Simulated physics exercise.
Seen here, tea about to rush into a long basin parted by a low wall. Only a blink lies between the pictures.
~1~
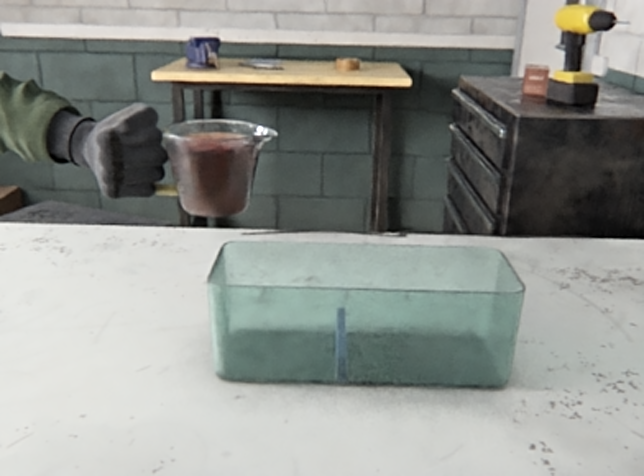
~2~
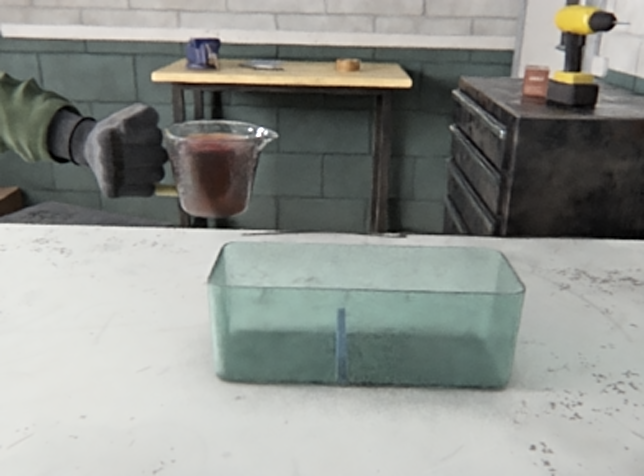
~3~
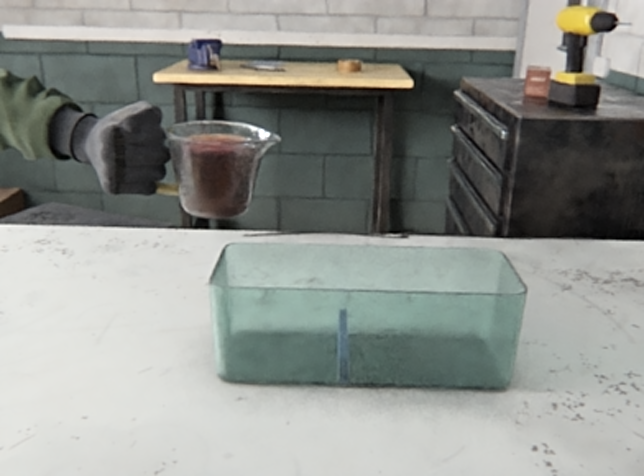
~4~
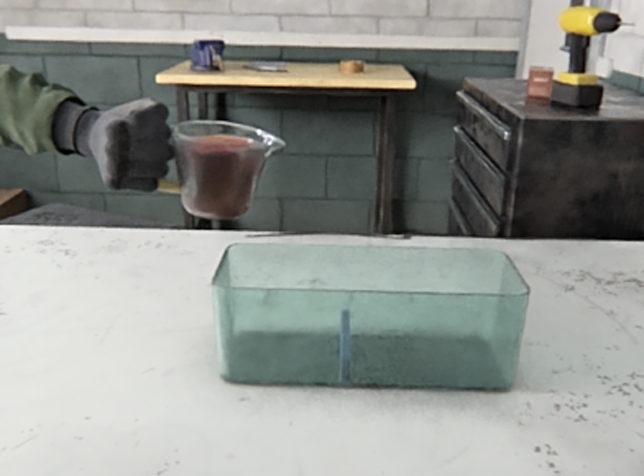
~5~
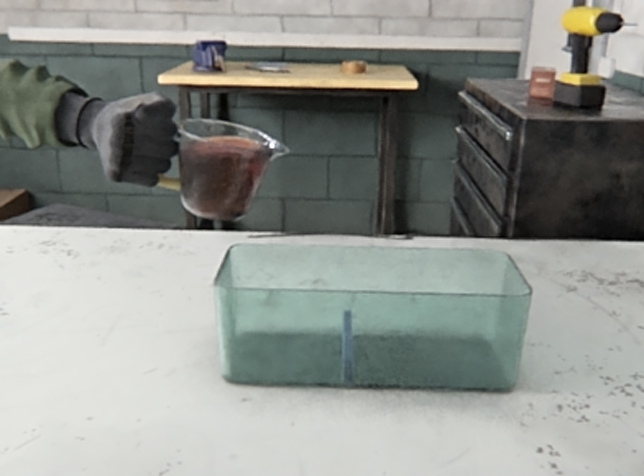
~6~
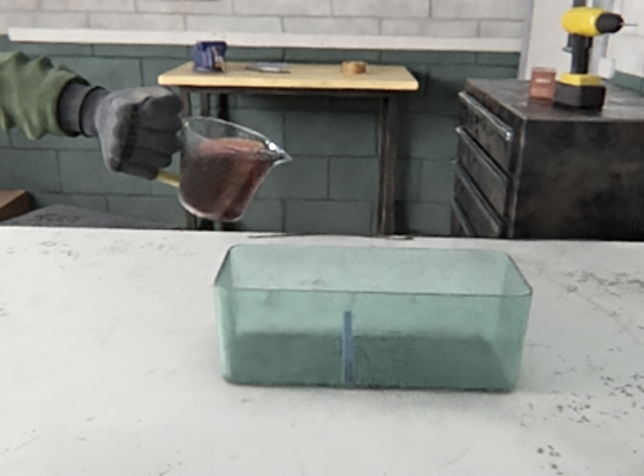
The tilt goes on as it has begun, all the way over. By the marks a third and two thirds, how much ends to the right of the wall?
The share right of the wall is under a third.
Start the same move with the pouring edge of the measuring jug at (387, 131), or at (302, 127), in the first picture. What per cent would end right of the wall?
Roughly 90 per cent, and 50 per cent.
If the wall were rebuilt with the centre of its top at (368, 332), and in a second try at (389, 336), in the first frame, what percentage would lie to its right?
About 10 and 15 per cent.
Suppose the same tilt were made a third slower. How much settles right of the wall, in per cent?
About 15 per cent.
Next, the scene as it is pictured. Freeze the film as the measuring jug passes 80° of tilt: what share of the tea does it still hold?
Roughly 50 in a hundred.
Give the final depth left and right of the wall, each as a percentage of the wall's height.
The left part 60 per cent, the right part 10.
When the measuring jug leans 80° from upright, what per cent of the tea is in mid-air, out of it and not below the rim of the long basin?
It comes to 25 per cent or so.
A moment on, the measuring jug is tipped on its side and 49 per cent is still to pour, 24 is left of the wall and 3 right of it.
Next, the measuring jug is tipped right over and 3 per cent is still to pour, 86 is left of the wall and 6 right of it.
Then the measuring jug is tipped right over and 0 per cent is still to pour, 88 is left of the wall and 10 right of it.
Later the measuring jug is tipped right over and 0 per cent is still to pour, 87 is left of the wall and 11 right of it.
In the end 87 per cent lies left of the wall, 11 right of it and 2 outside.
